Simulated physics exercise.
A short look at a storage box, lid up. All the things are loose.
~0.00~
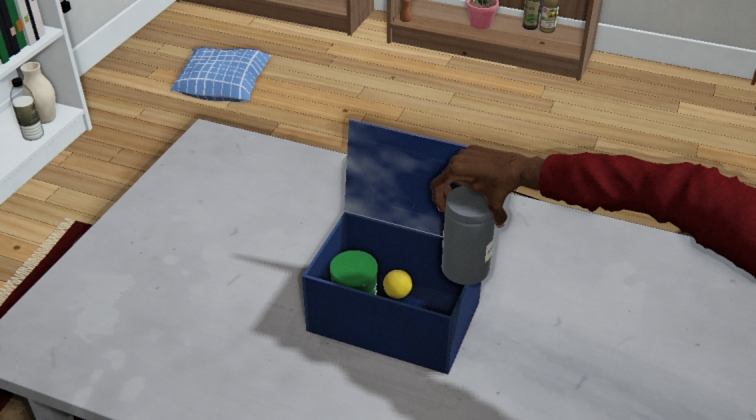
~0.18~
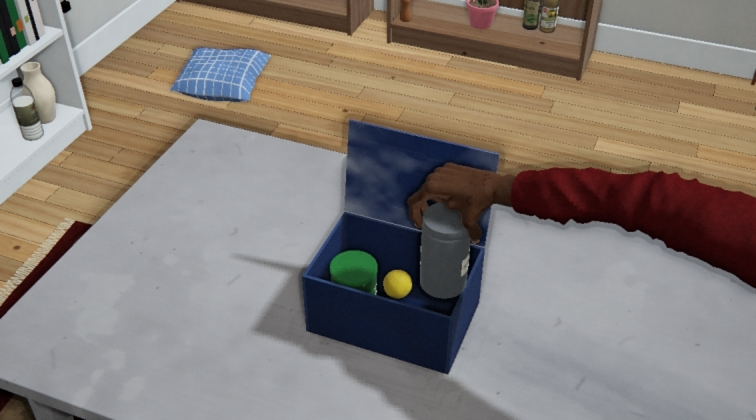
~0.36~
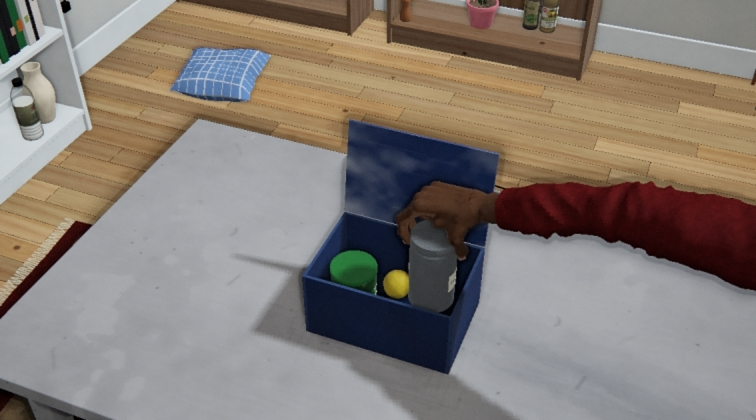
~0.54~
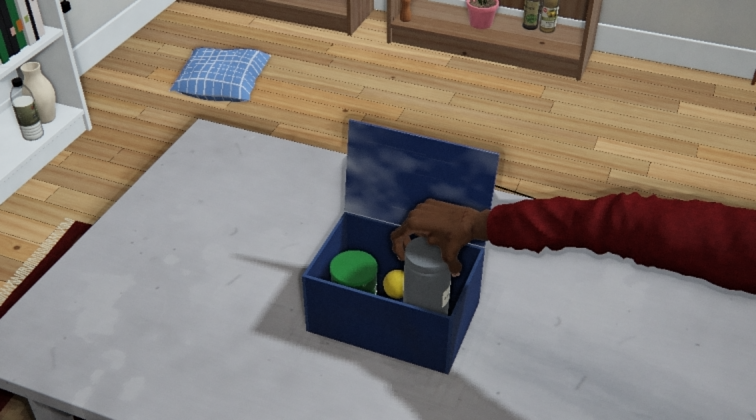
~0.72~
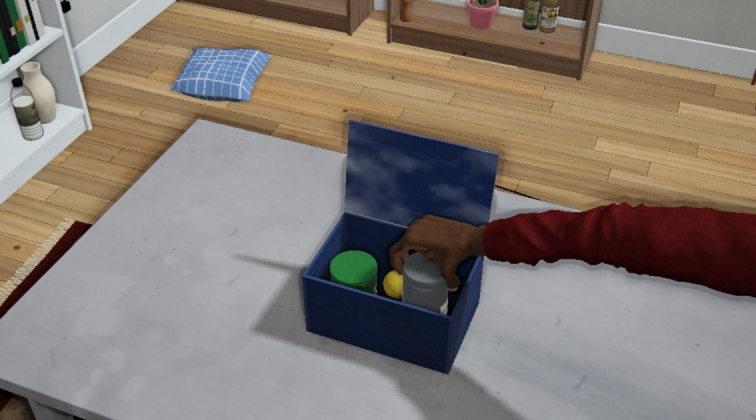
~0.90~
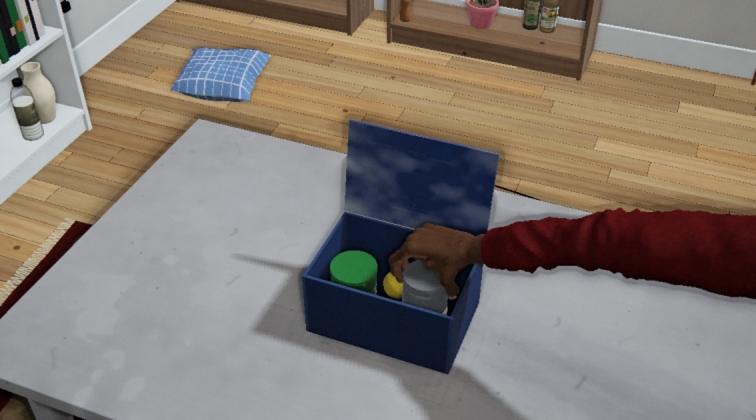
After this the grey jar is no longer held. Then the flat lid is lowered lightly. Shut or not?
It stays ajar.
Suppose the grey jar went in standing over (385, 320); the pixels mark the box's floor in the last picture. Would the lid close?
Then it closes.
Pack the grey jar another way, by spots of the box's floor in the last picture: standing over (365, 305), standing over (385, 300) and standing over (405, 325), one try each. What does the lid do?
First, it stays ajar; second, it closes; third, it will not close.
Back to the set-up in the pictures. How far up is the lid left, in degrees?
About 10°.
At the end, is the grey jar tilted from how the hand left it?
It stays as placed.
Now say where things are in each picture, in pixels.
The first frame shows on its way; grey jar (468, 236); yellow lemon (398, 284).
The second frame shows on its way; grey jar (445, 251); yellow lemon (398, 284).
The third frame shows on its way; grey jar (432, 267); yellow lemon (398, 284).
The fourth frame shows on its way; grey jar (427, 282).
The fifth frame shows on its way; grey jar (425, 296).
The sixth frame shows in place under the hand.
After 2.10 s, lid starting down.
After 2.60 s, lid 47° above the rim.
After 2.90 s, lid 11° above the rim.
After 4.60 s, lid 9° above the rim.
At rest (6.5 s), lid 9° above the rim; all 3 in place. Seen from the same camera at the end, grey jar near (424, 305).
